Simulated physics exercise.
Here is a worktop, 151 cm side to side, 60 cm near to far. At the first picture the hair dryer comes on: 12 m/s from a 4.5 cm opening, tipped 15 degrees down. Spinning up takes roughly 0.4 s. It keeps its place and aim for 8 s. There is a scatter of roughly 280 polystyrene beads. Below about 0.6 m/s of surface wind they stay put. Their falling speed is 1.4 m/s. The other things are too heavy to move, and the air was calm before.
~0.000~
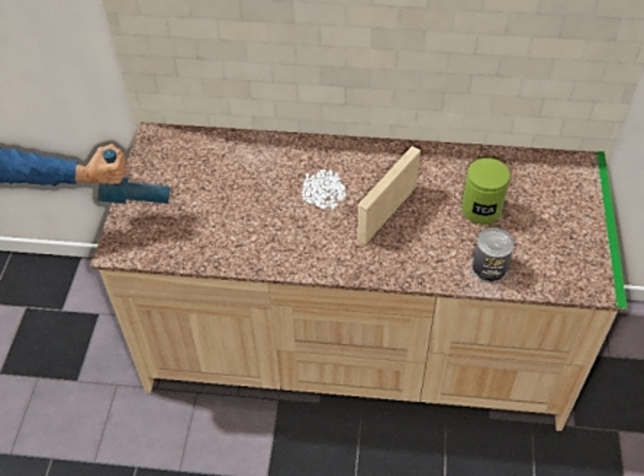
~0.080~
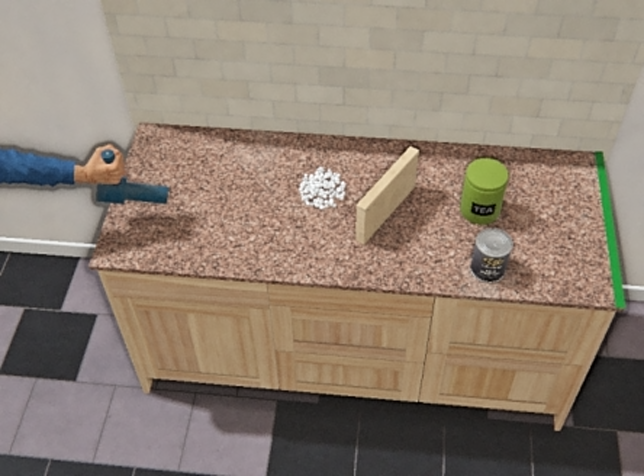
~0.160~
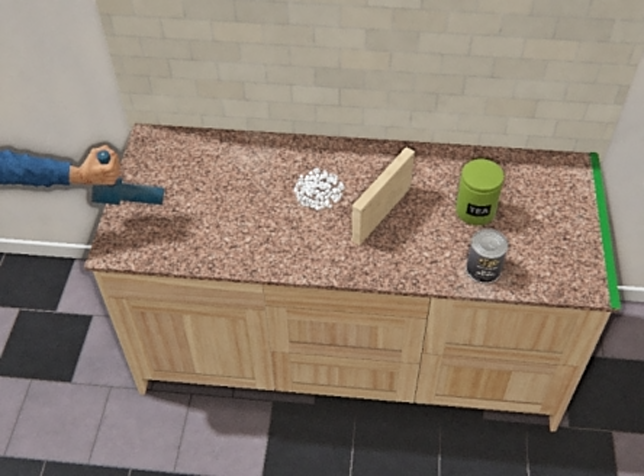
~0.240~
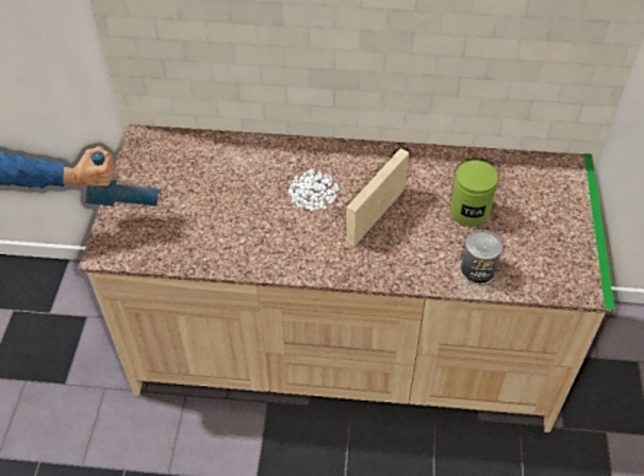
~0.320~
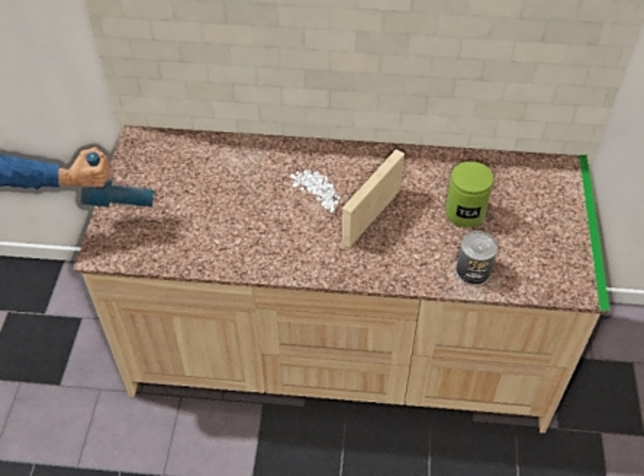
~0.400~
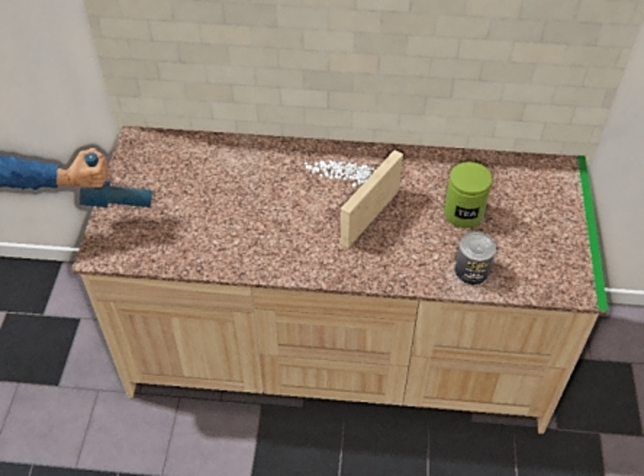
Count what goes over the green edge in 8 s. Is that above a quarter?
More than a quarter over the green edge: Yes.
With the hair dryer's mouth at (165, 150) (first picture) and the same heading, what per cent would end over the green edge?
In that case some 40 per cent.
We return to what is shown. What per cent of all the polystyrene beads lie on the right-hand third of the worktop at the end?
Near 30 %.
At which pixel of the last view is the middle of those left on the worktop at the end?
At about (551, 190).
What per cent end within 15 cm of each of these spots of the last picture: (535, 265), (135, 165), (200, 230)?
In turn about 0 %, 0 %, 0 %.
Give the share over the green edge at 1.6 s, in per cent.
Some 60 per cent.
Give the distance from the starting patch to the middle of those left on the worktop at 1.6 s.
Roughly 75 cm.
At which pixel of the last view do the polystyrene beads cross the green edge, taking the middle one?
Around (588, 175).
After 1.6 s, 38 % are on the move or not yet settled, 58 % are over the green edge; the middle of those still in play is near (555, 190).
After 2.6 s, 35 % are on the move or not yet settled, 61 % are over the green edge; the middle of those still in play is near (550, 189).
After 4.4 s, 28 % are on the move or not yet settled, 66 % are over the green edge; the middle of those still in play is near (551, 190).
After 8.0 s, at the end, 71 % are over the green edge; the middle of those still in play is near (551, 190).
